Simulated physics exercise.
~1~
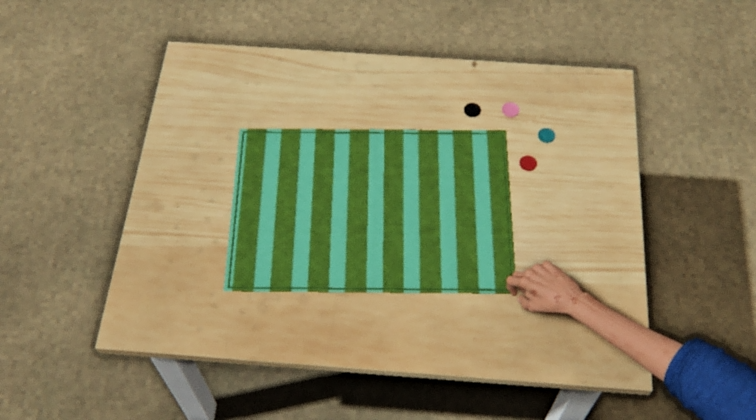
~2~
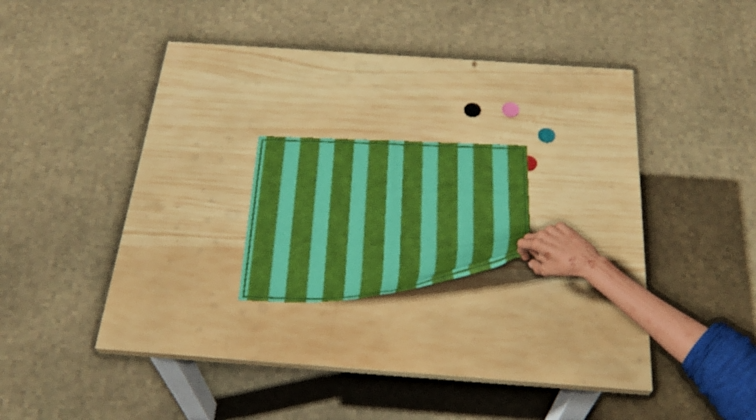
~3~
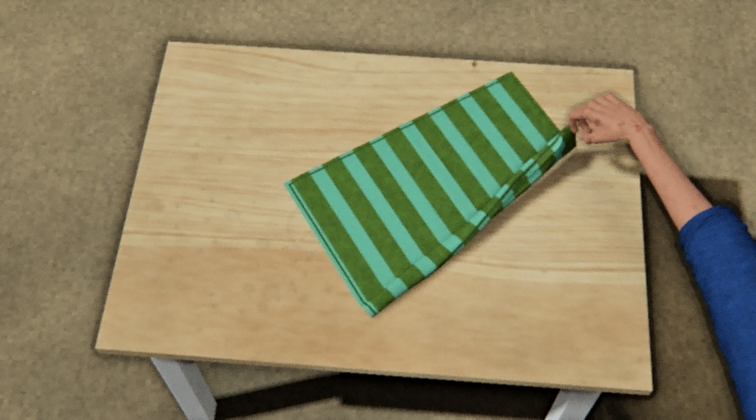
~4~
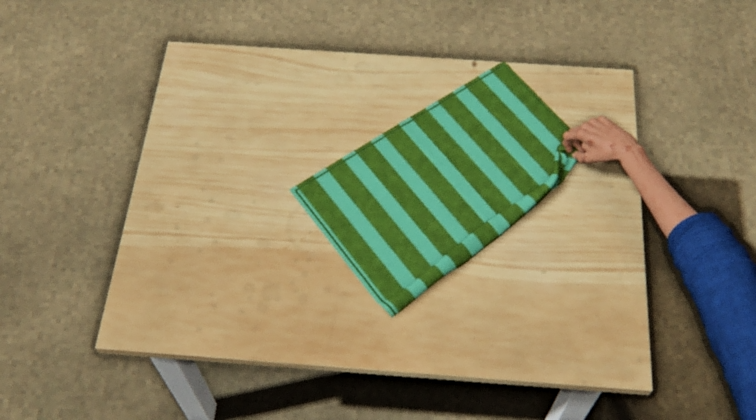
Green striped cloth being pulled by a hand up and right across a wooden table, covering four small colored discs.
